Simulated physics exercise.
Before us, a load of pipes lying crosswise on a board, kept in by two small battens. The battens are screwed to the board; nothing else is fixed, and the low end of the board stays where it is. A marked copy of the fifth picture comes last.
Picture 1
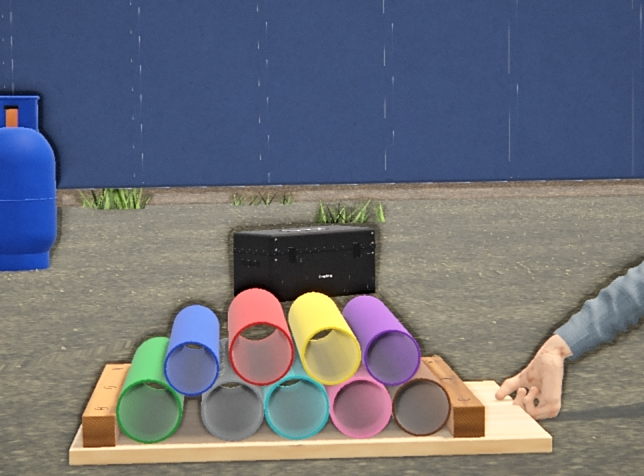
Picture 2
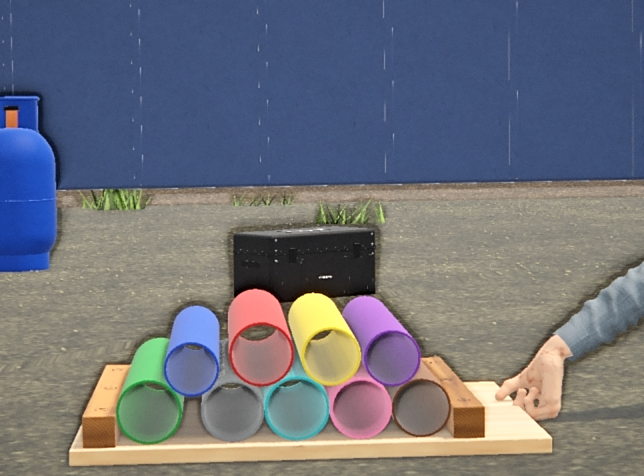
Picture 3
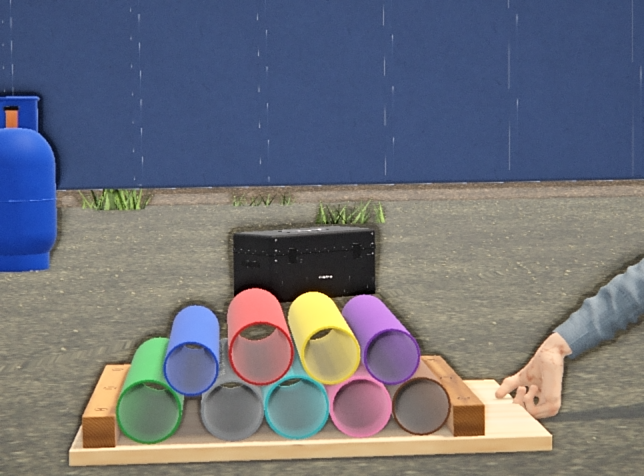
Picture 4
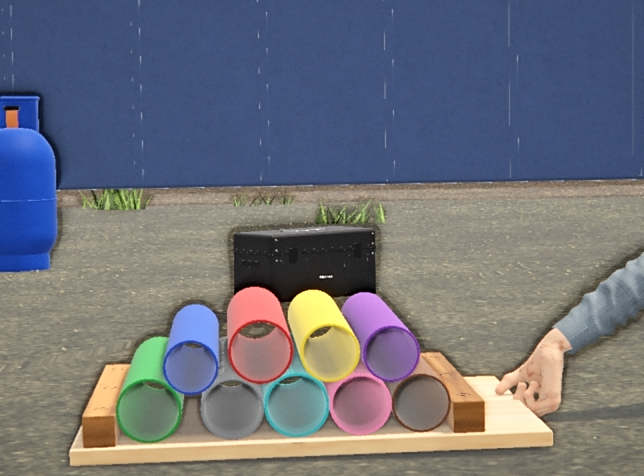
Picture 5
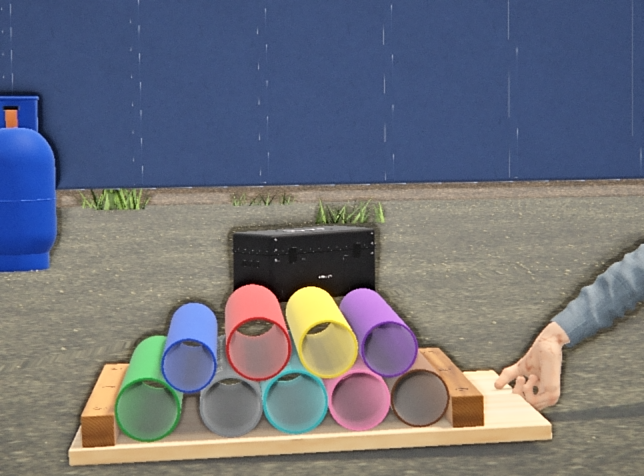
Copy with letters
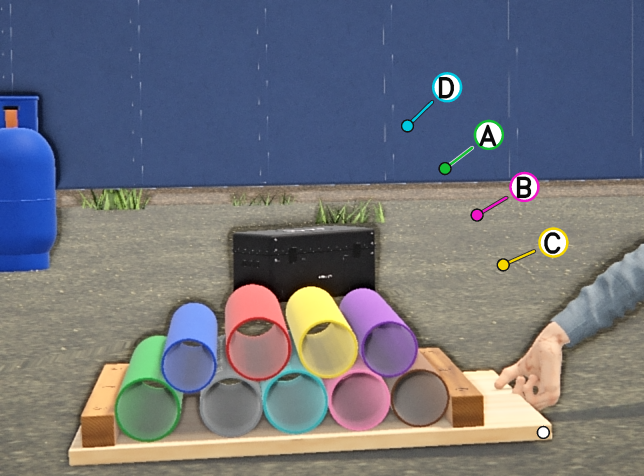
Board of stacked coloured pipes resting almost still, then tilting very slightly as a hand at the right lifts that end.
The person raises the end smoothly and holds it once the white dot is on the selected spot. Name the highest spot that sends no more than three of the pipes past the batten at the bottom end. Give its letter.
At most to B.
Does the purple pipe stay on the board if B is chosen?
Yes, with B.
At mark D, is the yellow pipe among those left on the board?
No, with D.
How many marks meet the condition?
The number is two.
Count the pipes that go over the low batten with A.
The count is four.
On the marked copy, A at (445, 169); B at (477, 215); C at (503, 265); D at (408, 126); the white dot at (543, 432).
With B. Early on, board at 17°.
Further on, board at 30°.
At the end, board at 30°, none over the low batten.
As for the rest, A four over the low batten (purple, blue, red, yellow); C none over the low batten; D four over the low batten (purple, blue, red, yellow).
